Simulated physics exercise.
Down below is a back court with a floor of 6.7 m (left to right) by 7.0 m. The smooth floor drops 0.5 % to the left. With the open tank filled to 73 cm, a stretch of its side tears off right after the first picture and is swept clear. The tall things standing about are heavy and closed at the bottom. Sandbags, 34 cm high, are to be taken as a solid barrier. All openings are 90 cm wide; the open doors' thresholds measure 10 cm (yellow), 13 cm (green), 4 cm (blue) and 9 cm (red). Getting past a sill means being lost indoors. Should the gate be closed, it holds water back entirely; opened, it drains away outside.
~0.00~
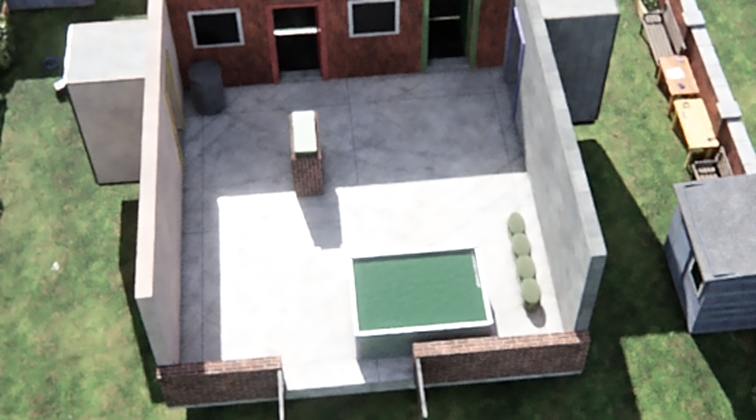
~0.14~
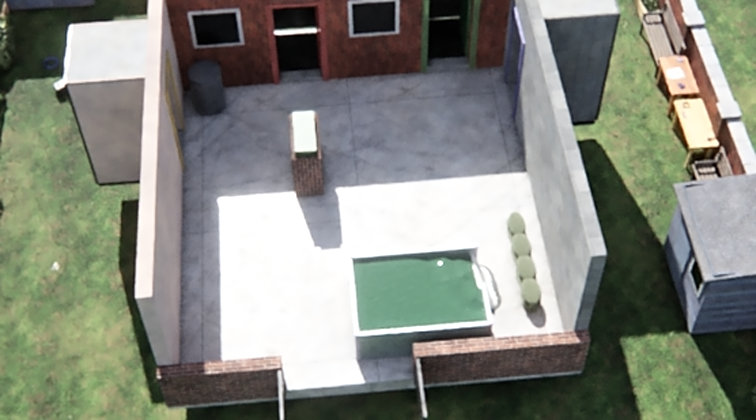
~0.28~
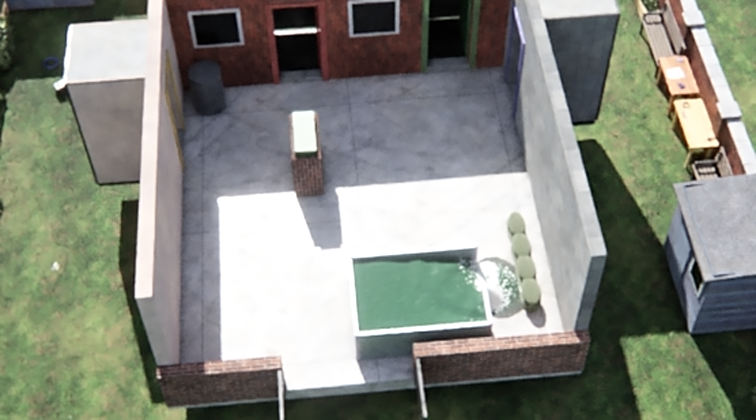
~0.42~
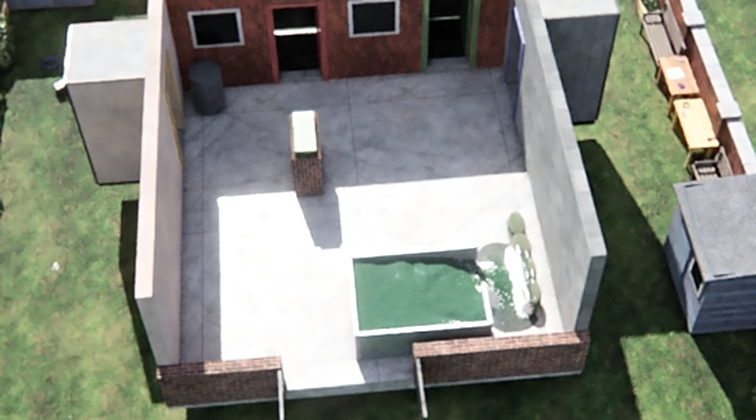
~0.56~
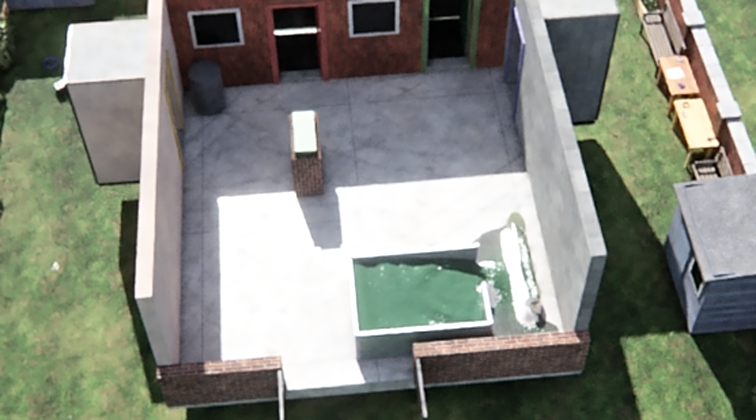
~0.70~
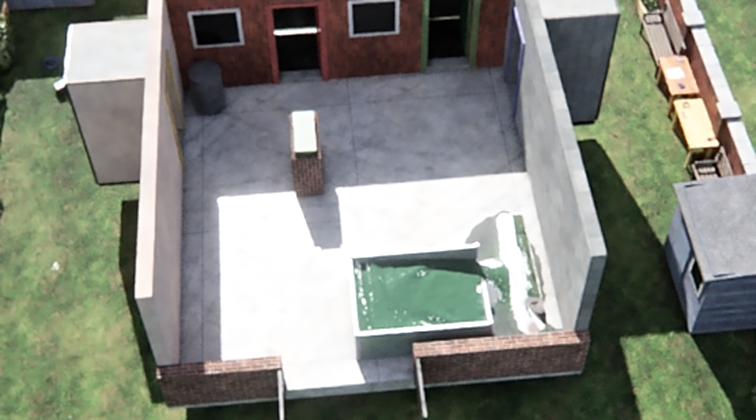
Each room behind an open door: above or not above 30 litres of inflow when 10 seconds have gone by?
Yellow door: Not above, green door: Not above, blue door: Above, red door: Not above.
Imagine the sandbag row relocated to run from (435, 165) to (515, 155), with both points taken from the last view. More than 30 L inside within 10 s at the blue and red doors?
Note - blue: Limit held; red: Limit held.
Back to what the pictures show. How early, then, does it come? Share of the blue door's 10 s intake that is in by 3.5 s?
That works out near 0%.
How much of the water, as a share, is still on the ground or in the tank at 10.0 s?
I'd say close to 88 percent is still there.
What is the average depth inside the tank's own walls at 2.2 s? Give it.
Mean depth: About 43 cm.
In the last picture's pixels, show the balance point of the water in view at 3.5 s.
(448, 267).
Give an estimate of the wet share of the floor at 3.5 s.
Around 50 per cent wet.
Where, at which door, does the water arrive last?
Yellow.
After 1.4 s water covers 20 % of the floor and is deepest (52 cm) near (512, 287); yellow door not reached, green door not reached, blue door not reached, red door not reached.
After 2.2 s water covers 35 % of the floor and is deepest (44 cm) near (512, 287); yellow door not reached, green door not reached, blue door 3 cm at the sill, 0 L in, red door not reached.
After 3.5 s water covers 50 % of the floor and is deepest (34 cm) near (512, 287); yellow door not reached, green door 16 cm at the sill, 0 L in, blue door 4 cm at the sill, 0 L in, red door 4 cm at the sill, 0 L in.
After 6.0 s water covers 55 % of the floor and is deepest (20 cm) near (567, 352); yellow door 1 cm at the sill, 0 L in, green door 14 cm at the sill, 4 L in, blue door 9 cm at the sill, 17 L in, red door 8 cm at the sill, 0 L in.
After 10.0 s water covers 75 % of the floor and is deepest (13 cm) near (512, 287); yellow door 10 cm at the sill, 3 L in, green door 8 cm at the sill, 6 L in, blue door 7 cm at the sill, 64 L in, red door 5 cm at the sill, 0 L in.
